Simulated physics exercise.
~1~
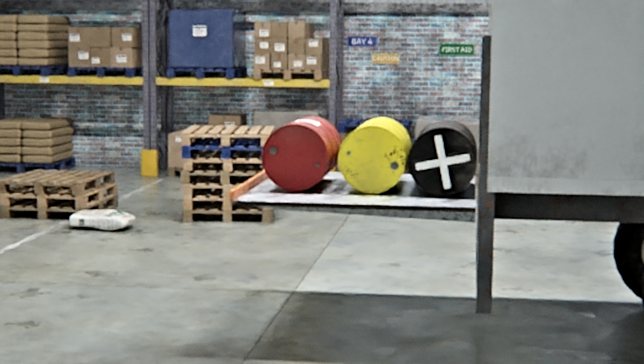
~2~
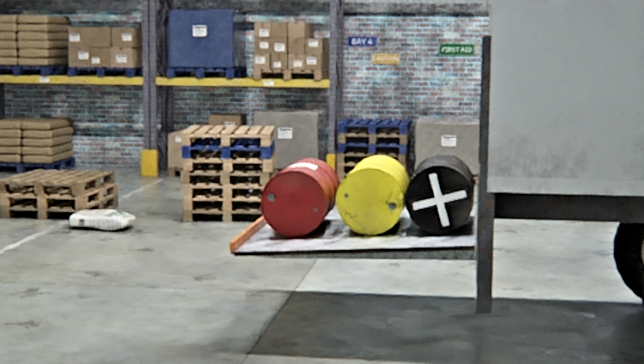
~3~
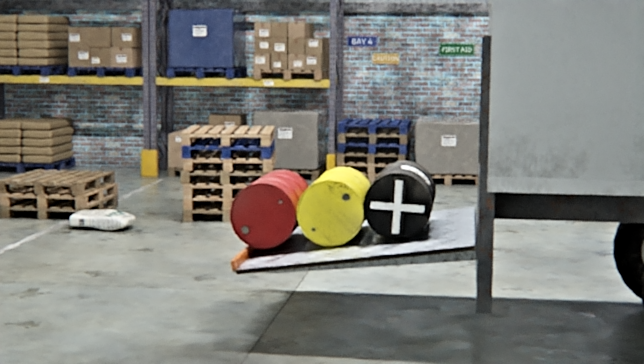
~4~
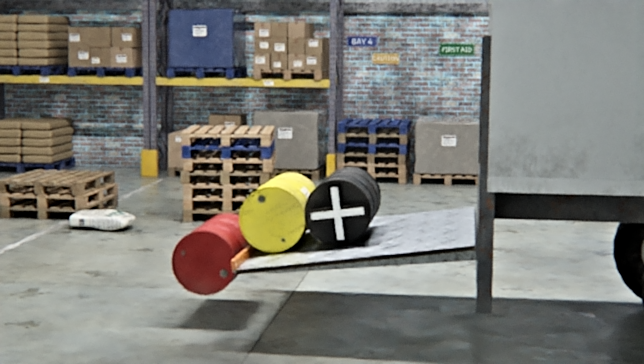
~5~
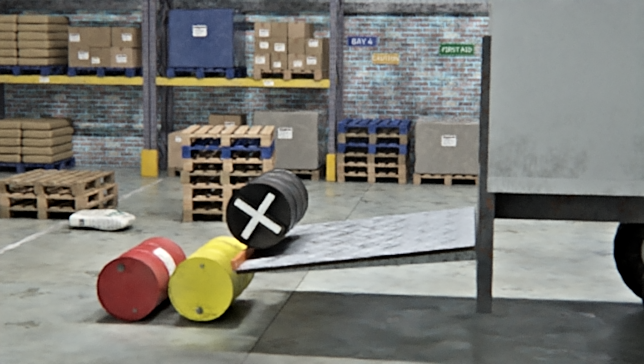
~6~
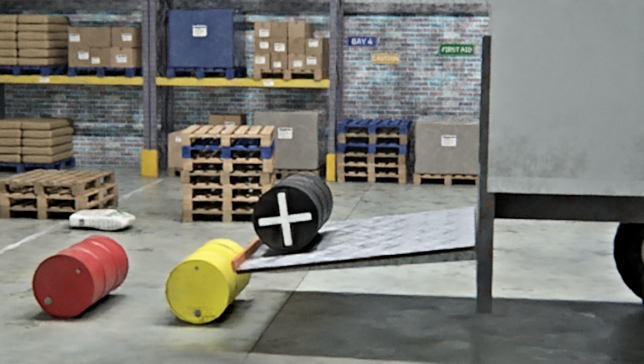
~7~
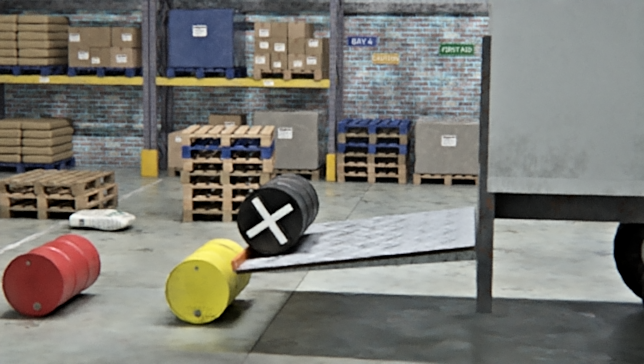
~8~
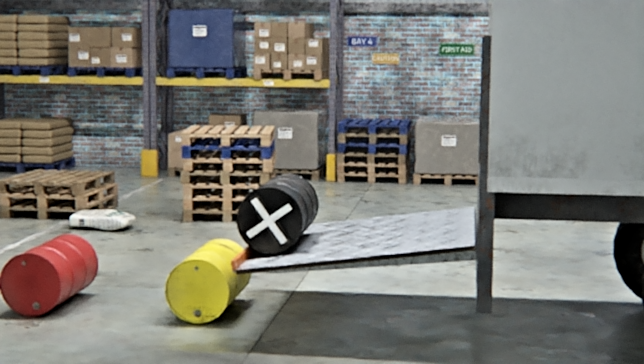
At the start, a red, a yellow and a black drum marked with a white cross lie side by side on a raised platform at the back of a lorry in a warehouse. The platform lowers, then tips down to the left, and all three roll toward its outer edge. The red drum goes over the edge first and drops to the floor, and the yellow one follows. The black drum reaches the edge, rolls back slightly to the right, then eases left again. Finally the red drum rests farthest left, the yellow sits on the floor just below the edge, and the black stays on the platform.
